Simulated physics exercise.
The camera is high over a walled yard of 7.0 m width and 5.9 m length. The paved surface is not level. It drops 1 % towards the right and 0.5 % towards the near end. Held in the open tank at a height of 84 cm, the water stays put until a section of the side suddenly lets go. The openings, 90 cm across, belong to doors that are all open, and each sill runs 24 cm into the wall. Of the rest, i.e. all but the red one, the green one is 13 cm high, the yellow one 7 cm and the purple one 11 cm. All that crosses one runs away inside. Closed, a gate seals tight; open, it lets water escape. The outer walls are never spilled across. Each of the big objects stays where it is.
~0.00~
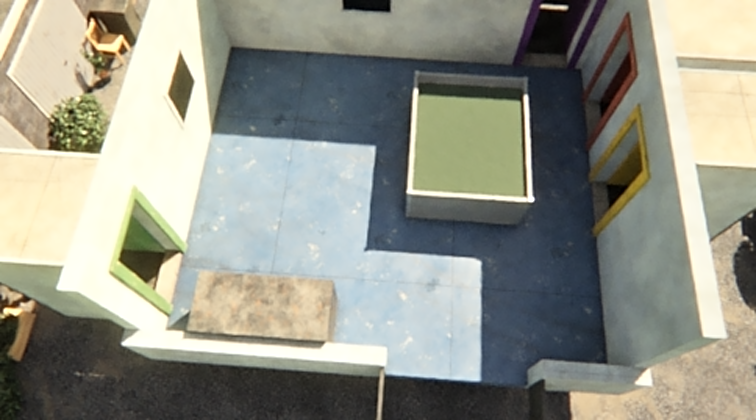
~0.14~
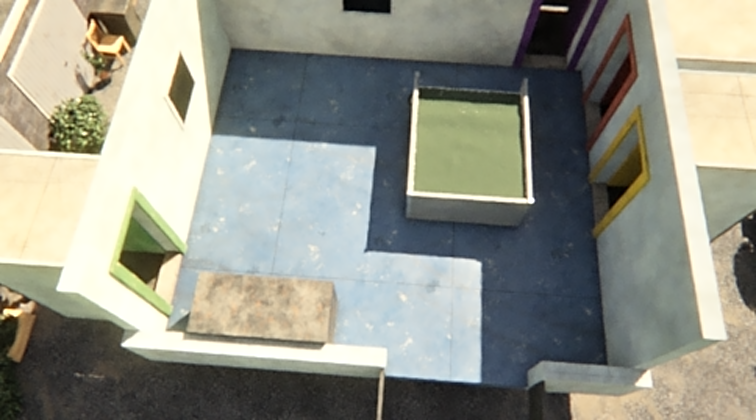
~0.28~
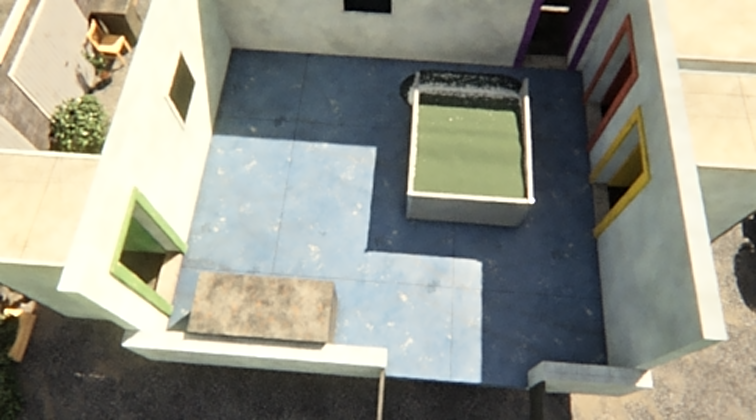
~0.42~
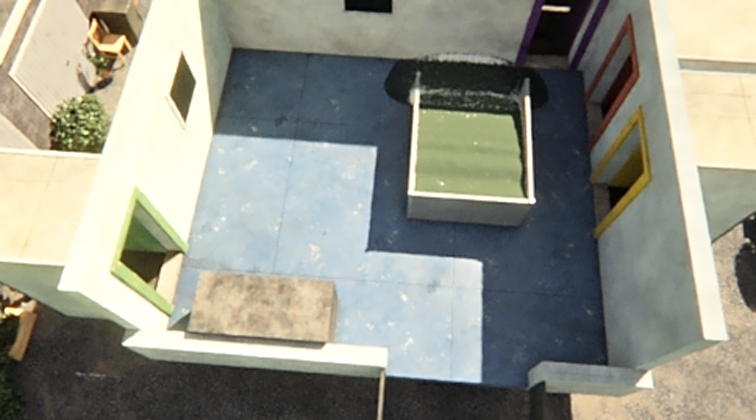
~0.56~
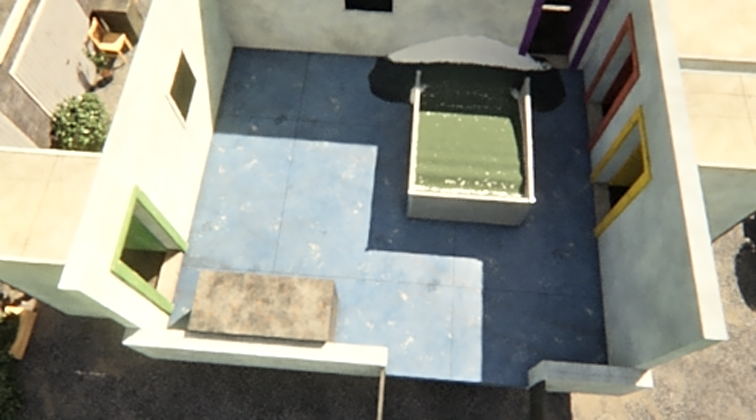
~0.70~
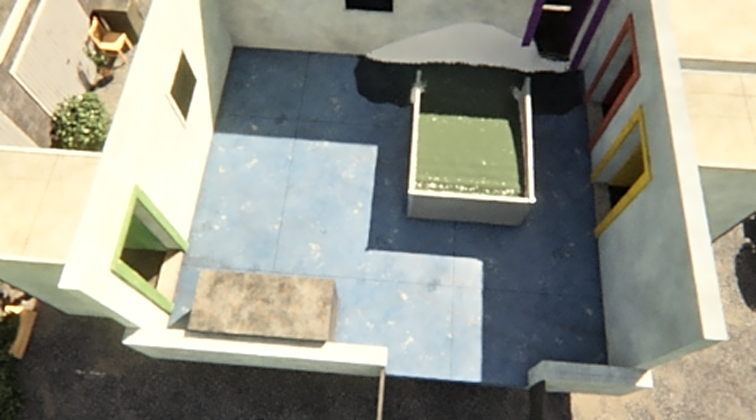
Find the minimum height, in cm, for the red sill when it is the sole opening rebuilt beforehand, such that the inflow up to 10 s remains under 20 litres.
The minimum height is about 25 cm.
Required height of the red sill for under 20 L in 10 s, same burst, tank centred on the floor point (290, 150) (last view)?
You'd need some 23 cm.
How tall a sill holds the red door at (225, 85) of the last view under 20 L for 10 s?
24 cm.
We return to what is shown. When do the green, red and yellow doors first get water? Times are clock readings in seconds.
Green at 3.2 s, red at 1.3 s and yellow at 1.8 s.
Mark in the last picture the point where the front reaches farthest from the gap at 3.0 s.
At about (187, 243).
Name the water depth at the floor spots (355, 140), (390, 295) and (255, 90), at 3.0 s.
1, 0 and 11 cm, respectively.
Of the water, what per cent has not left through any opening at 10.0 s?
Some 74 per cent remains.
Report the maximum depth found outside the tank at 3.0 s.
Roughly 36 cm.
After 1.4 s water covers 15 % of the floor, deepest (60 cm) near (467, 67); 10 cm at the red door, 0 litres in over its 13 cm sill.
After 3.0 s water covers 55 % of the floor, deepest (36 cm) near (577, 75); 24 cm at the red door, 65 litres in over its 13 cm sill.
After 10.0 s water covers 95 % of the floor, deepest (16 cm) near (596, 318); 8 cm at the red door, 111 litres in over its 13 cm sill.
At the red door as built, the water arrived by 1.4 s and peaked near 27 cm at 2.6 s.
Run again over the same 10 s with other heights there, 37 litres in over 21 cm, 11 litres over 28 cm. The limit of 20 litres is kept from about 25 cm up.
